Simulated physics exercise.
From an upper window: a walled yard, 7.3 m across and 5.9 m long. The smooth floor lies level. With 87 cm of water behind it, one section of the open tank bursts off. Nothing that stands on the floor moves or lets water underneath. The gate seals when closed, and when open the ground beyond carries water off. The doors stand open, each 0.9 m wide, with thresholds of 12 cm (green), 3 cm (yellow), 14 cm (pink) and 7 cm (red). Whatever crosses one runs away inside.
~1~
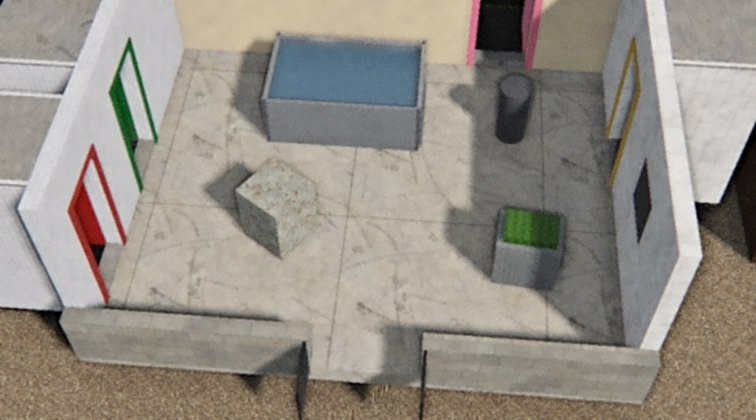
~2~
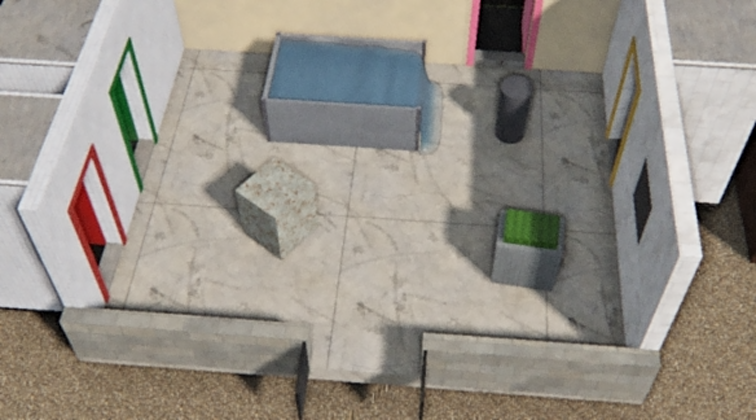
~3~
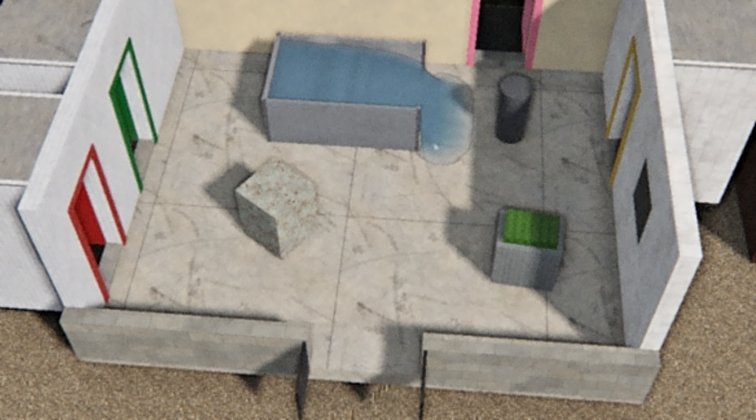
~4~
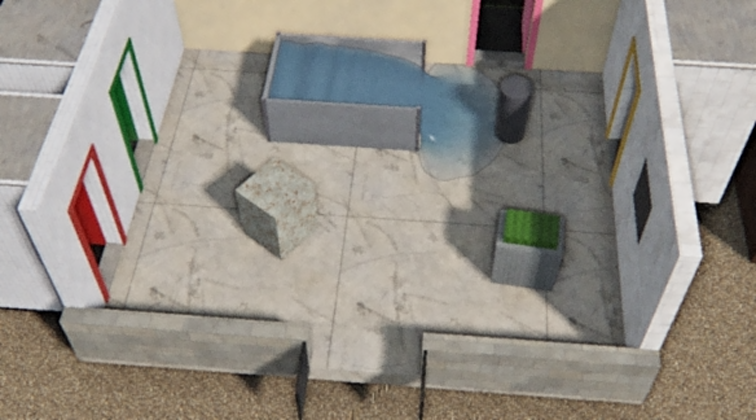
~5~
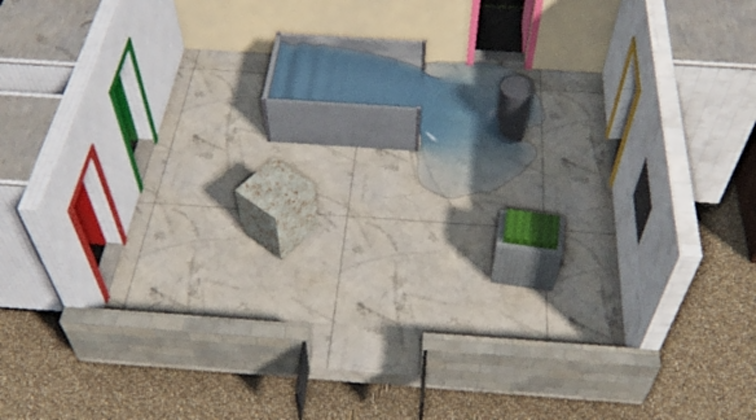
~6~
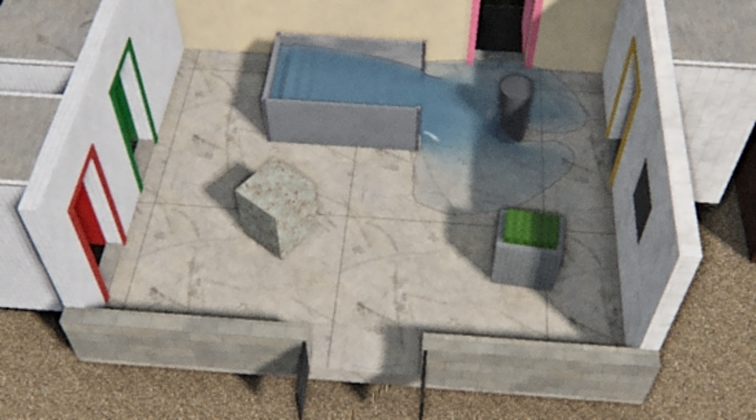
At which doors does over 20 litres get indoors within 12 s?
The water let in: At the green door it keeps below the limit; at the yellow door it goes over the limit; at the pink door it exceeds the limit; at the red door it exceeds the limit.
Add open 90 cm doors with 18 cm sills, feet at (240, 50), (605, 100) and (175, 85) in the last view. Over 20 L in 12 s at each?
In turn: Not over, over, below.
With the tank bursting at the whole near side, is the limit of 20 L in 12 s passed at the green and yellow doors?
Then: Green under, yellow past it.
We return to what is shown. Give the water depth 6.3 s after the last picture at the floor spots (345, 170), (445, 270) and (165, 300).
About 2, 6 and 6 cm.
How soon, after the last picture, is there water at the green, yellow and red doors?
Green 6.5 s, yellow 0.2 s, red 5.0 s.
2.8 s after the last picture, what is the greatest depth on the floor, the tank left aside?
Roughly 41 cm.
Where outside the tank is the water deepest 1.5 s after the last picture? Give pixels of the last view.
Around (596, 85).
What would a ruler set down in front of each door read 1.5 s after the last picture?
In cm: Green 0, yellow 21, pink 23, red 0.
Then, 0.7 s after the last picture water covers 30 % of the floor and is deepest (64 cm) near (595, 77); green door not reached, yellow door 8 cm at the sill, 13 L in, pink door 20 cm at the sill, 3 L in, red door not reached.
Then, 1.5 s after the last picture water covers 30 % of the floor and is deepest (53 cm) near (596, 85); green door not reached, yellow door 21 cm at the sill, 54 L in, pink door 23 cm at the sill, 30 L in, red door not reached.
Then, 2.8 s after the last picture water covers 45 % of the floor and is deepest (41 cm) near (523, 250); green door not reached, yellow door 11 cm at the sill, 126 L in, pink door 20 cm at the sill, 77 L in, red door not reached.
Then, 6.3 s after the last picture water covers 85 % of the floor and is deepest (23 cm) near (126, 326); green door not reached, yellow door 9 cm at the sill, 200 L in, pink door 9 cm at the sill, 96 L in, red door 16 cm at the sill, 13 L in.
Then, 11.3 s after the last picture water covers 100 % of the floor and is deepest (14 cm) near (210, 69); green door 4 cm at the sill, 0 L in, yellow door 6 cm at the sill, 256 L in, pink door 4 cm at the sill, 96 L in, red door 7 cm at the sill, 98 L in.
